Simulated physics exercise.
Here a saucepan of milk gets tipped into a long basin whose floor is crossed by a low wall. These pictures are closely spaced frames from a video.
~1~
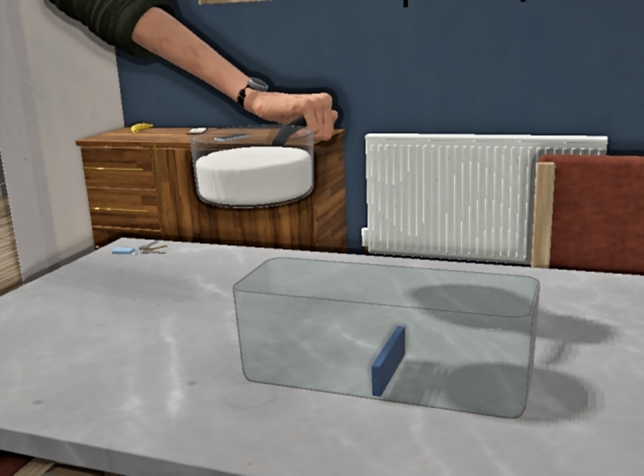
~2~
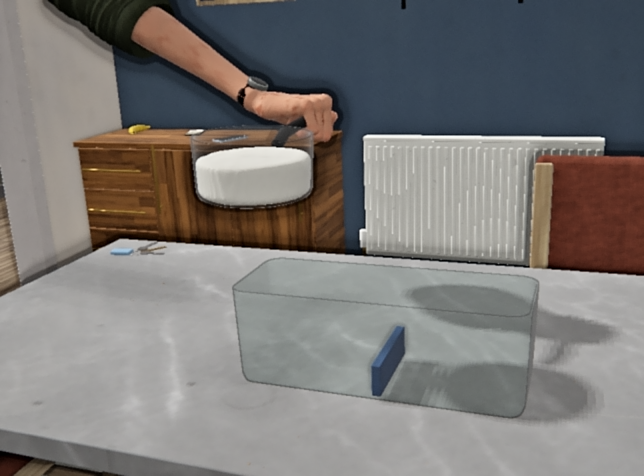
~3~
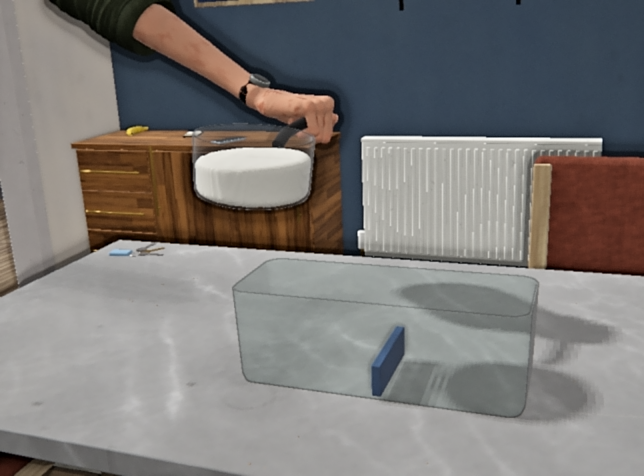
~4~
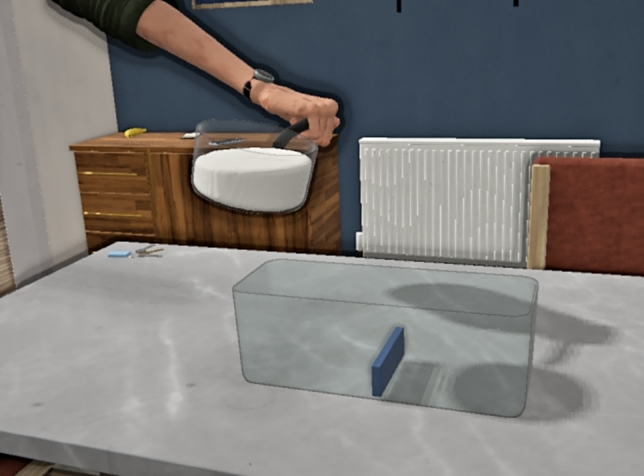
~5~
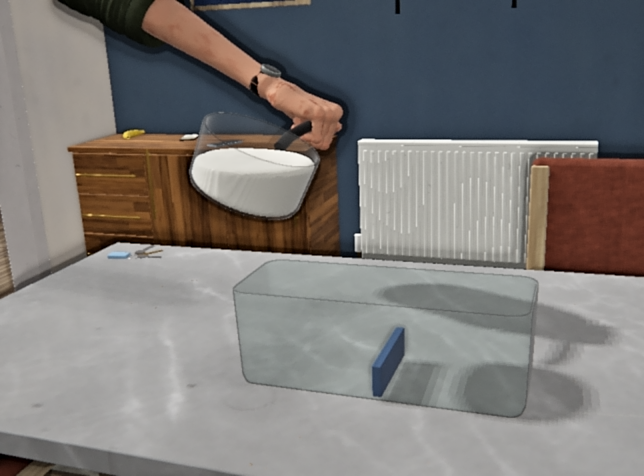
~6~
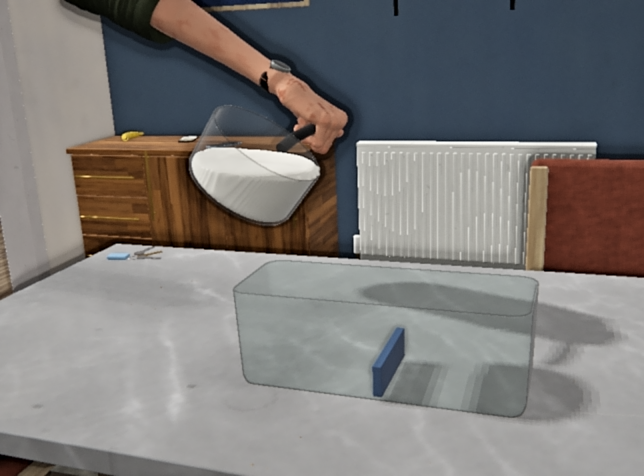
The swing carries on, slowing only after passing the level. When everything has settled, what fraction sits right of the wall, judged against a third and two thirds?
I reckon what ends right of the wall does not reach a third.
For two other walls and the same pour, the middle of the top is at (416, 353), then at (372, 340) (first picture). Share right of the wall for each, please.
I'd expect near 25 percent the first time and near 15 percent the next.
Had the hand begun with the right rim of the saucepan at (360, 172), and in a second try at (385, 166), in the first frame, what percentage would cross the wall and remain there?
Result, first then second: About 45 % and about 65 %.
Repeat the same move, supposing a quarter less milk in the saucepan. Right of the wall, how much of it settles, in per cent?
The share comes to some 15 parts in a hundred.
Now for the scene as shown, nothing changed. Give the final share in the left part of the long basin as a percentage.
Roughly 75 in a hundred.
A moment on, the tilt is 106° and 20 per cent is still to pour, 34 is left of the wall and 0 right of it.
Next, the tilt is 116° and 3 per cent is still to pour, 81 is left of the wall and 4 right of it.
Then the tilt is 116° and 0 per cent is still to pour, 77 is left of the wall and 18 right of it.
Later the tilt is 116° and 0 per cent is still to pour, 77 is left of the wall and 19 right of it.
Finally, 76 per cent lies left of the wall, 20 right of it and 4 outside.
